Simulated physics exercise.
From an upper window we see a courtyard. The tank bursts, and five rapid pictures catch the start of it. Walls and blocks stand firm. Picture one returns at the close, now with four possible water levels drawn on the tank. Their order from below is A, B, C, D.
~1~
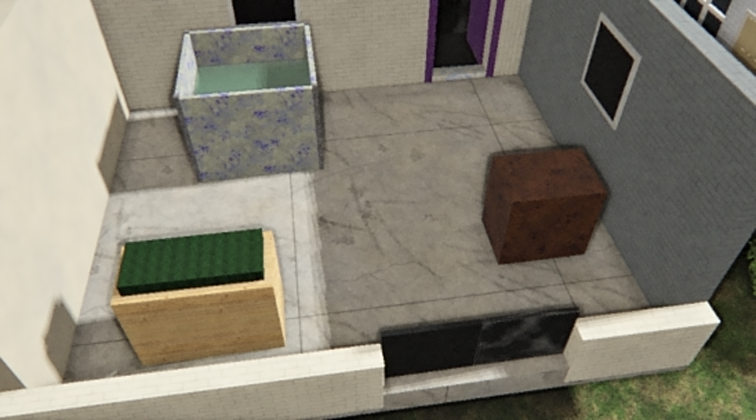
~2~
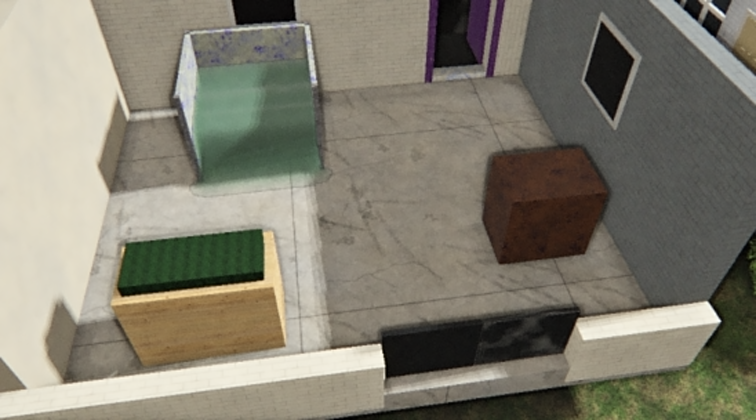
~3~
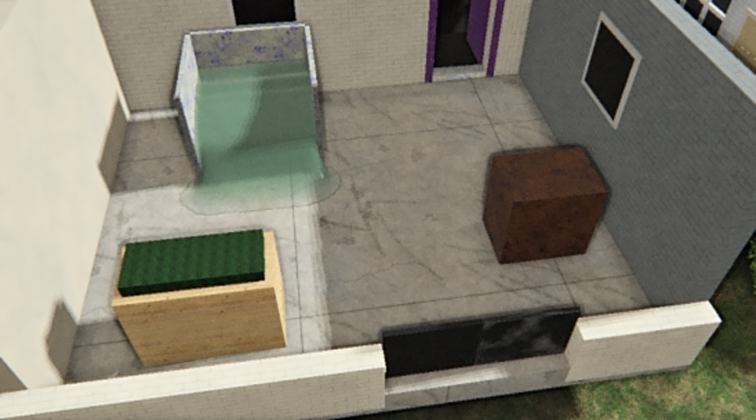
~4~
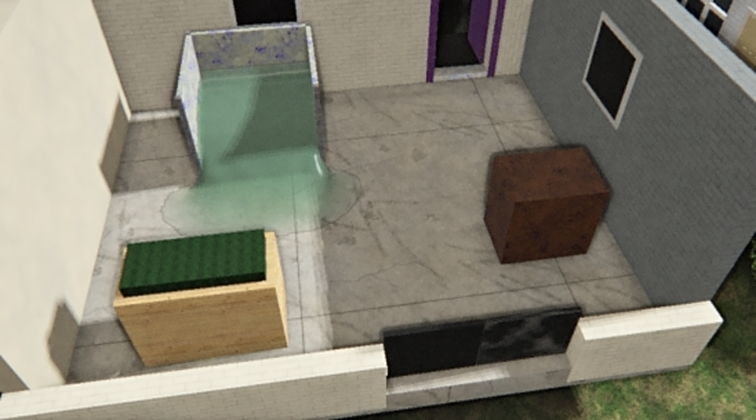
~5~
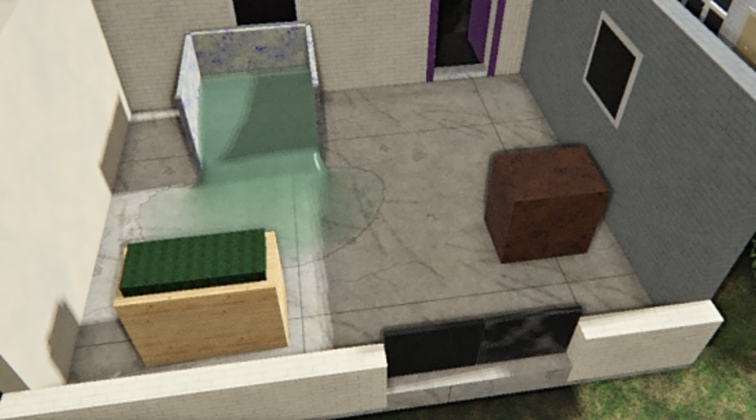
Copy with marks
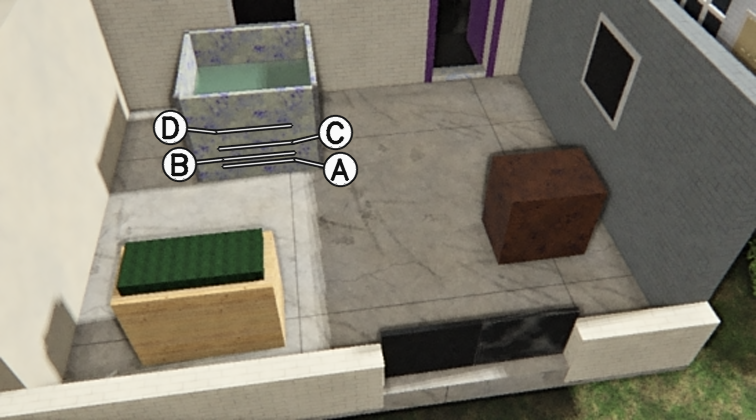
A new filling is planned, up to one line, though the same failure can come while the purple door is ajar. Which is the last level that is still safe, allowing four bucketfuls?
Choose D.
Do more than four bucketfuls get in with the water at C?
No.
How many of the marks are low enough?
All four.
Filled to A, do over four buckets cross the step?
No, that is safe.
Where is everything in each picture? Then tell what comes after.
Water in the tank at rest, its middle at (253, 90); foot of the purple doorway at (459, 79); shut gate at (479, 328), in the first frame.
Front seen at (194, 185), 2 % of the ground wet, in the second frame.
Front seen at (333, 176), 4 % of the ground wet, in the third frame.
Front seen at (331, 214), 9 % of the ground wet, in the fourth frame.
Front seen at (334, 242), 15 % of the ground wet, in the fifth frame.
On the marked copy, A at (259, 163); B at (258, 156); C at (256, 145); D at (253, 128); from the bottom up A, B, C, D.
If A is chosen, nothing gets over.
If B is chosen, nothing gets over.
If C is chosen, nothing gets over.
If D is chosen, a bucket or two gets in.
